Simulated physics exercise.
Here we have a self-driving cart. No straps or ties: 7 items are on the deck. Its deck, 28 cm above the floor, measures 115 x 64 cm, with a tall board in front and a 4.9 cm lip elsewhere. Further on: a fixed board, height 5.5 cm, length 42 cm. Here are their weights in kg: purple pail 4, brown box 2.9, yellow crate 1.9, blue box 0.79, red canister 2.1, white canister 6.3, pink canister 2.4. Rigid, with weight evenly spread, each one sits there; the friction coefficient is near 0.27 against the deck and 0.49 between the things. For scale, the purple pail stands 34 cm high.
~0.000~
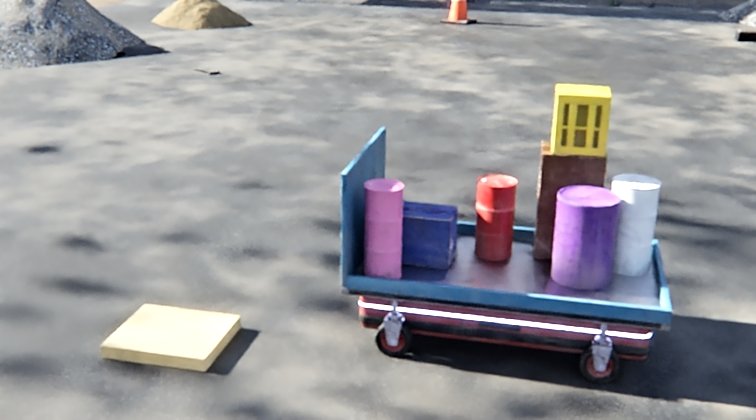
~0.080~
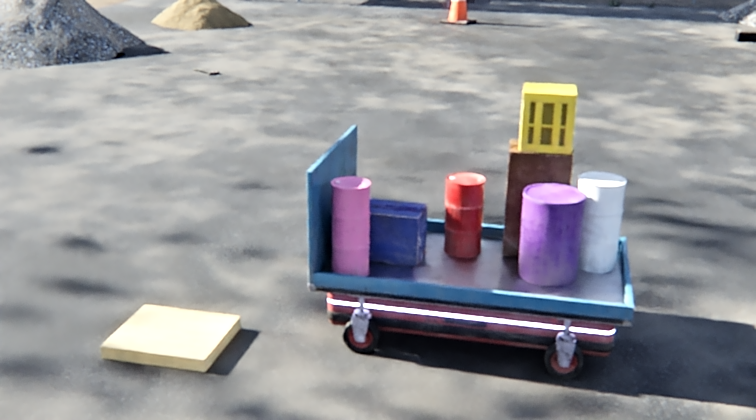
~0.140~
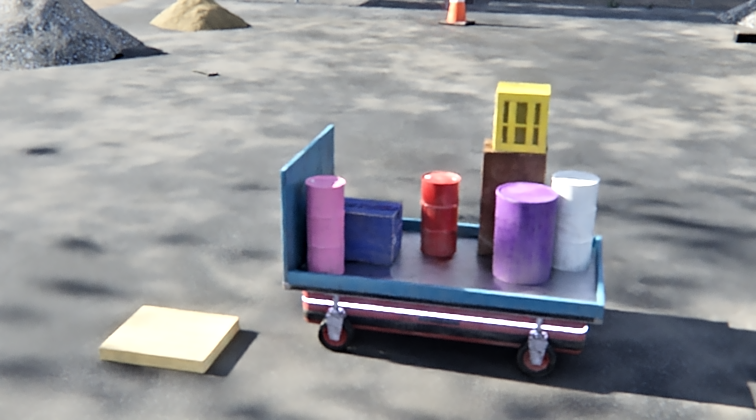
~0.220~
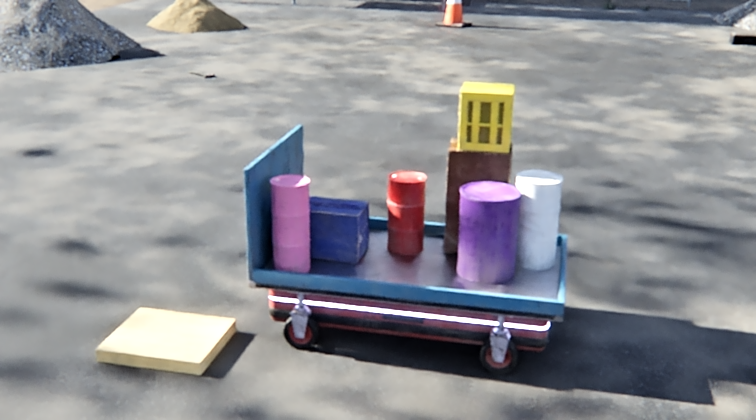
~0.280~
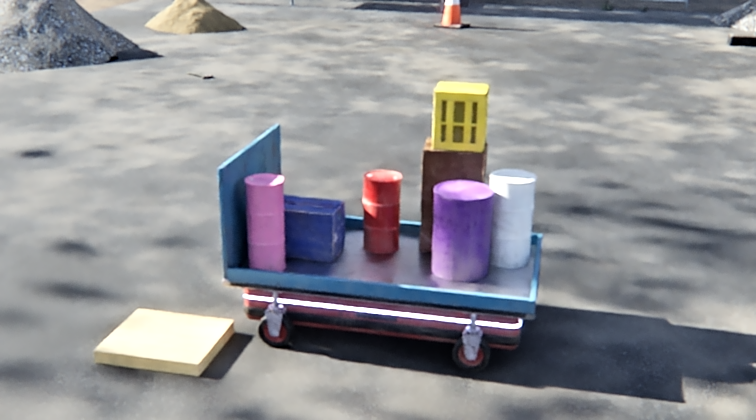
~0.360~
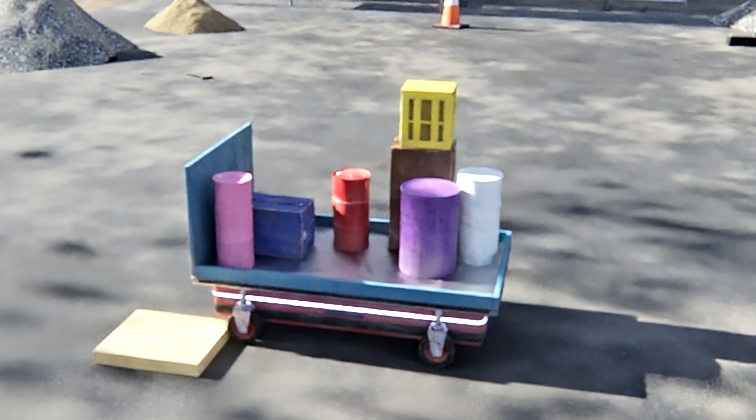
A blue flatbed cart with a tall board at its left end stands on sunlit grey asphalt, seen from slightly above, with gravel and sand piles and an orange cone behind. It carries pink, red, purple and white cylinders, a blue box, and a yellow crate atop a brown box. The cart rolls steadily left towards a pale yellow slab, its load riding along, while the view barely shifts.
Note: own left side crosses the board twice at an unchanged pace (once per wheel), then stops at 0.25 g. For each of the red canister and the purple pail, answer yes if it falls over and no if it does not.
Red canister: No; purple pail: No.
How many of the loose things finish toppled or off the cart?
I make it 4.
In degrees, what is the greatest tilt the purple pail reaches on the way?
At most 10 degrees.
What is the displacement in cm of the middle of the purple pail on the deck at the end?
10 cm.
Around 0.96 s, cart 154 cm along; purple pail at 5° to upright near (203, 187); red canister shifted 3 cm near (134, 188); pink canister at 56° to upright.
Around 1.86 s, cart 260 cm along; yellow crate and white canister now off the cart; purple pail shifted 9 cm; pink canister on its side.
Finally (2.6 s), off the cart and tipped over, brown box, yellow crate and white canister; on their side or leaning hard on the deck, pink canister; not toppled but over 10 cm from the start, blue box; the other 2 still in place (within 10 cm).
